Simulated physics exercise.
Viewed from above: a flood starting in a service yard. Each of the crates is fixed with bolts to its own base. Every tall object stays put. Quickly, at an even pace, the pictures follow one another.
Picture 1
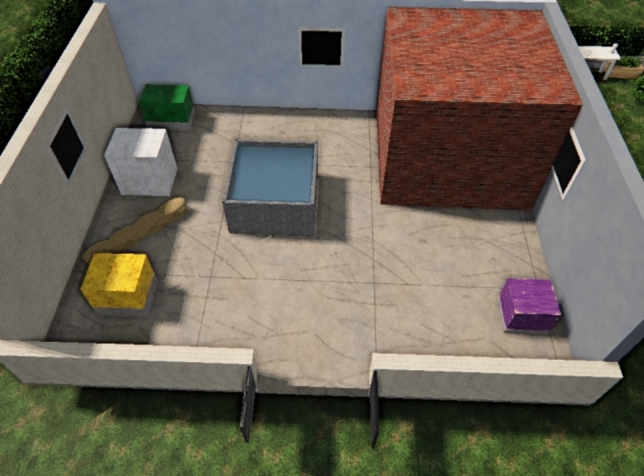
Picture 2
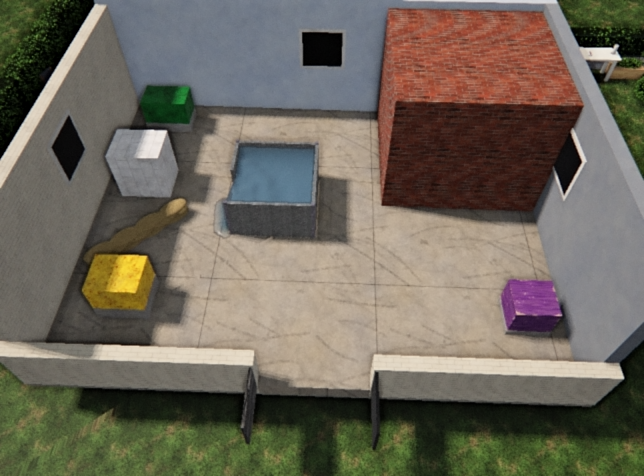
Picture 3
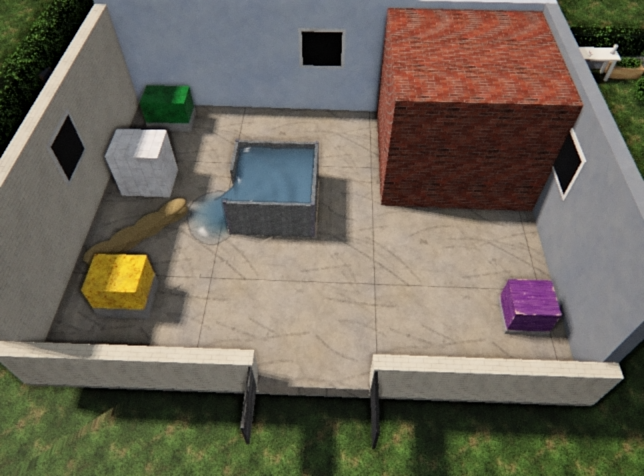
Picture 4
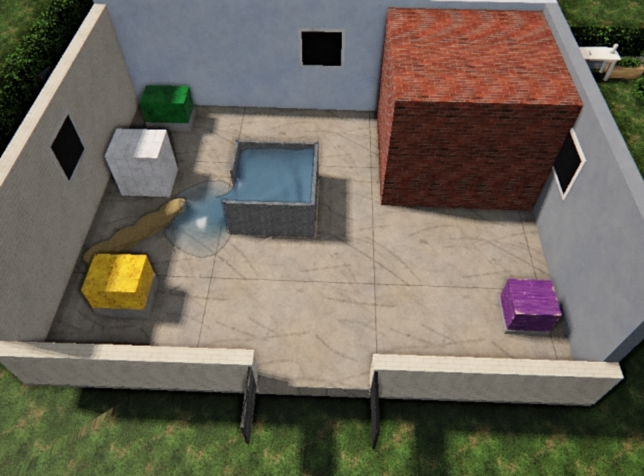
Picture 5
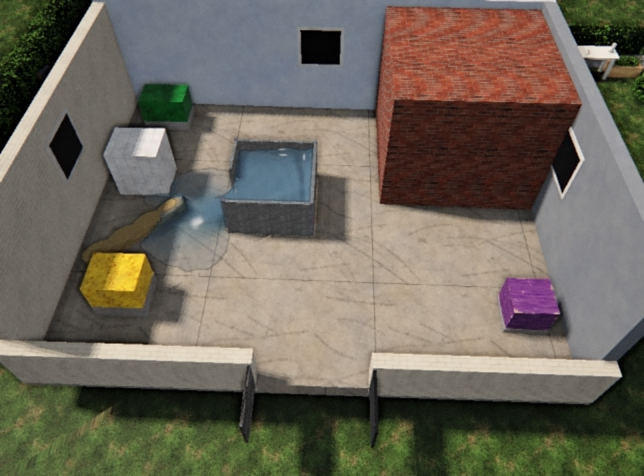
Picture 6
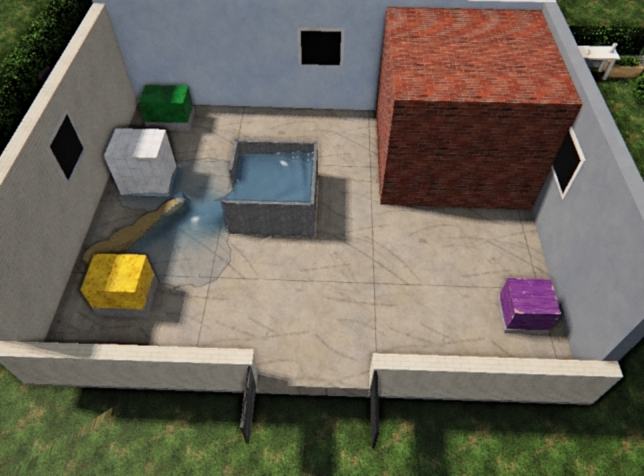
Water pouring from the left side of a stone tank in a walled yard, spreading across paving around a tan mound.
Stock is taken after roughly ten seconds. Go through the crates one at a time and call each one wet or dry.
The yellow crate is wet. The purple crate is dry. The green crate is dry.
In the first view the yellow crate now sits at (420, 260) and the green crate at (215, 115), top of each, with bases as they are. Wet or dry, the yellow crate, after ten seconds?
Well, the yellow one is left untouched in the end.
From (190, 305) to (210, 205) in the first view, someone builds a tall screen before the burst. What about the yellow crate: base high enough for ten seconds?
Yellow: Left dry.
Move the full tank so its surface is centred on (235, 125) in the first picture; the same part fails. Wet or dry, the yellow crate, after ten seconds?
Yellow: Not reached.
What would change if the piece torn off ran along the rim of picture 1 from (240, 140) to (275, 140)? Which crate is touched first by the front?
First: The crate marked green.
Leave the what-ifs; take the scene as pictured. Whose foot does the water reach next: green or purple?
The answer is the green one.
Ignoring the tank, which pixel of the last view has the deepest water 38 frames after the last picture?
I'd say near (138, 281).
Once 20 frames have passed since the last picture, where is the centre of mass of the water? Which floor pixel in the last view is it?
Around (207, 222).
A moment on, water covers 15 % of the floor; the yellow crate water round its plinth, the purple crate not reached, the green crate water round its plinth.
Next, water covers 30 % of the floor; the yellow crate water round its plinth, the purple crate not reached, the green crate water round its plinth.
Then, water covers 50 % of the floor; the yellow crate water round its plinth, the purple crate not reached, the green crate water round its plinth.
Later, water covers 75 % of the floor; the yellow crate water round its plinth, the purple crate water round its plinth, the green crate water round its plinth.
In the end, water covers 90 % of the floor; the yellow crate was topped, the purple crate stayed above the water, the green crate stayed above the water.
